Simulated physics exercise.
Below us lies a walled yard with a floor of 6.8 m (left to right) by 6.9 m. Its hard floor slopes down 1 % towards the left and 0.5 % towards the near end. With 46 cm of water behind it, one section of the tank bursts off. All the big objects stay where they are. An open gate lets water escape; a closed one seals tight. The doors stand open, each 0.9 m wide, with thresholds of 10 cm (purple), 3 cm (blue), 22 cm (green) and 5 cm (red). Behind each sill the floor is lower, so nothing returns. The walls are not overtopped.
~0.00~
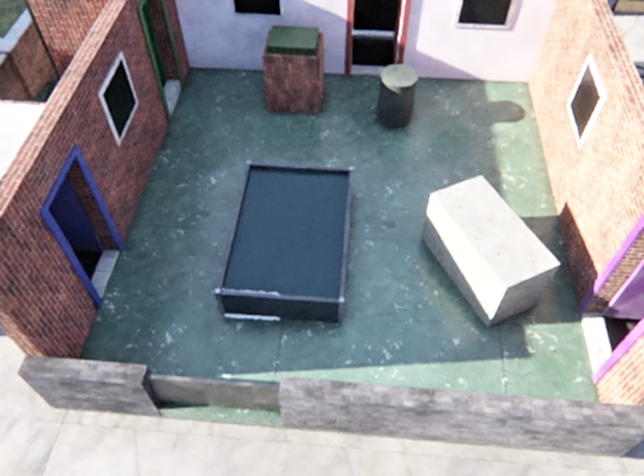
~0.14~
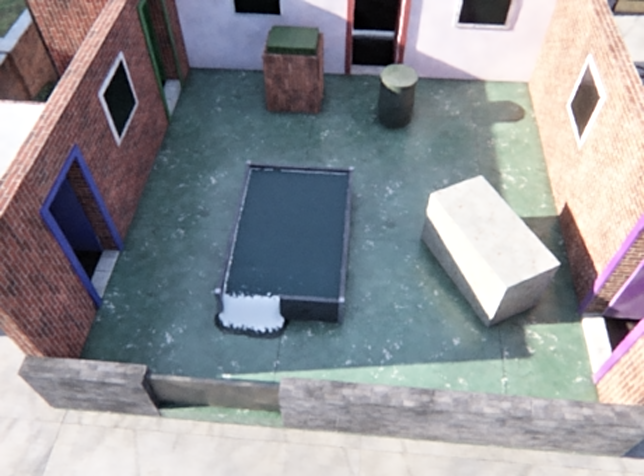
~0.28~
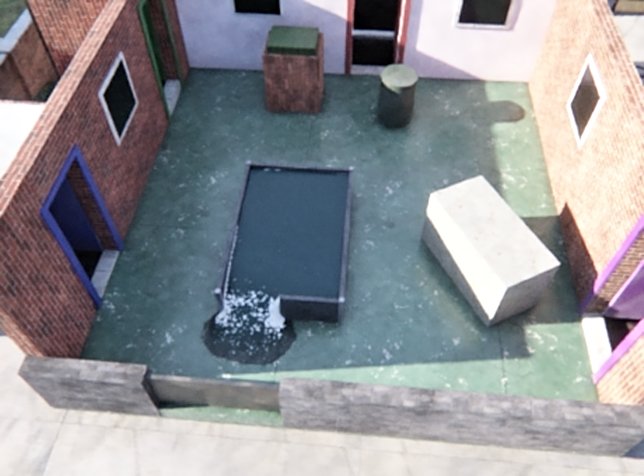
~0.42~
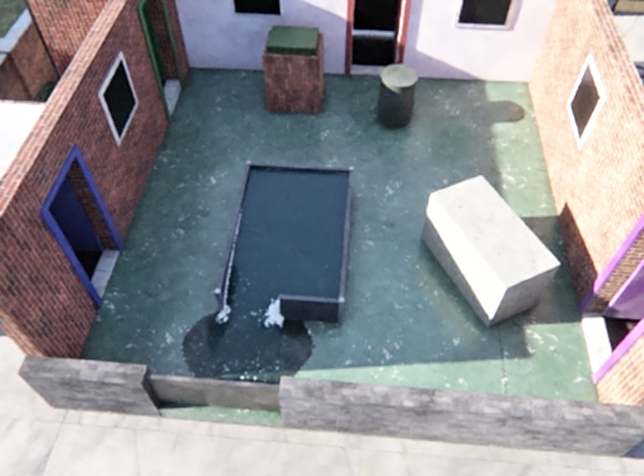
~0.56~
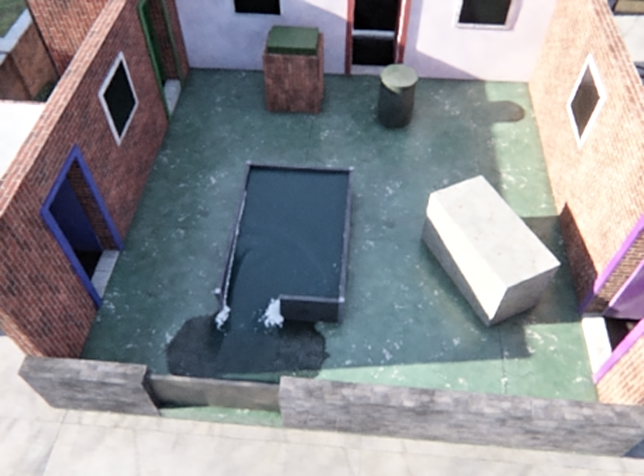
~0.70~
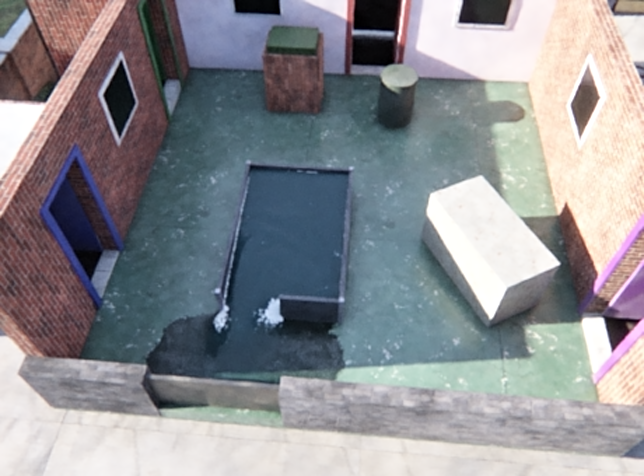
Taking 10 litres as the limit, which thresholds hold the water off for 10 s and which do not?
Door by door: At the purple door it keeps below the limit; at the blue door it passes the limit; at the green door it keeps below the limit; at the red door it stays under the limit.
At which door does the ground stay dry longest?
Last comes the red one.
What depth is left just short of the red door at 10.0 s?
Some 1.5 cm.
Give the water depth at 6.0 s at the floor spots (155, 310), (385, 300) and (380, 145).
In that order: 4, 1 and 0 cm.
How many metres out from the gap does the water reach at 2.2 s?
About 3.6 m.
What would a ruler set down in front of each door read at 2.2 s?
Depths in cm: Purple 0, blue 4, green 0, red 0.
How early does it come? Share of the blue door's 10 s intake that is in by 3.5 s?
About 15 per cent.
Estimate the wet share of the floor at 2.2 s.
Some 15 per cent of it.
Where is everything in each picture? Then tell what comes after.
In the first frame, the tank at (291, 229) is whole and still, 46 cm deep.
In the second frame, water pours out at (253, 307) and has run 0.5 m, to (222, 321); typically 7 cm deep outside, 46 cm at the tank's back.
In the third frame, the front is at (224, 352), 0.7 m from the gap at (253, 308); 0.6 m2 of floor is under water; 46 cm left at the back of the tank.
In the fourth frame, the front is at a hidden place, 1.2 m from the gap at (253, 308); 1.3 m2 of floor is under water; 46 cm left at the back of the tank.
In the fifth frame, the front is at a hidden place, 1.4 m from the gap at (253, 308); 1.7 m2 of floor is under water; 46 cm left at the back of the tank.
In the sixth frame, the front is at a hidden place, 1.6 m from the gap at (253, 308); 2.0 m2 of floor is under water; 46 cm left at the back of the tank.
After 1.4 s water covers 10 % of the floor and is deepest (32 cm) near (222, 382); purple door not reached, blue door not reached, green door not reached, red door not reached.
After 2.2 s water covers 15 % of the floor and is deepest (32 cm) near (233, 396); purple door not reached, blue door 4 cm at the sill, 0 L in, green door not reached, red door not reached.
After 3.5 s water covers 35 % of the floor and is deepest (26 cm) near (70, 383); purple door 9 cm at the sill, 0 L in, blue door 8 cm at the sill, 7 L in, green door not reached, red door not reached.
After 6.0 s water covers 60 % of the floor and is deepest (20 cm) near (70, 383); purple door 7 cm at the sill, 1 L in, blue door 7 cm at the sill, 33 L in, green door 3 cm at the sill, 0 L in, red door not reached.
After 10.0 s water covers 80 % of the floor and is deepest (12 cm) near (70, 383); purple door 4 cm at the sill, 1 L in, blue door 5 cm at the sill, 54 L in, green door 9 cm at the sill, 0 L in, red door 2 cm at the sill, 0 L in.
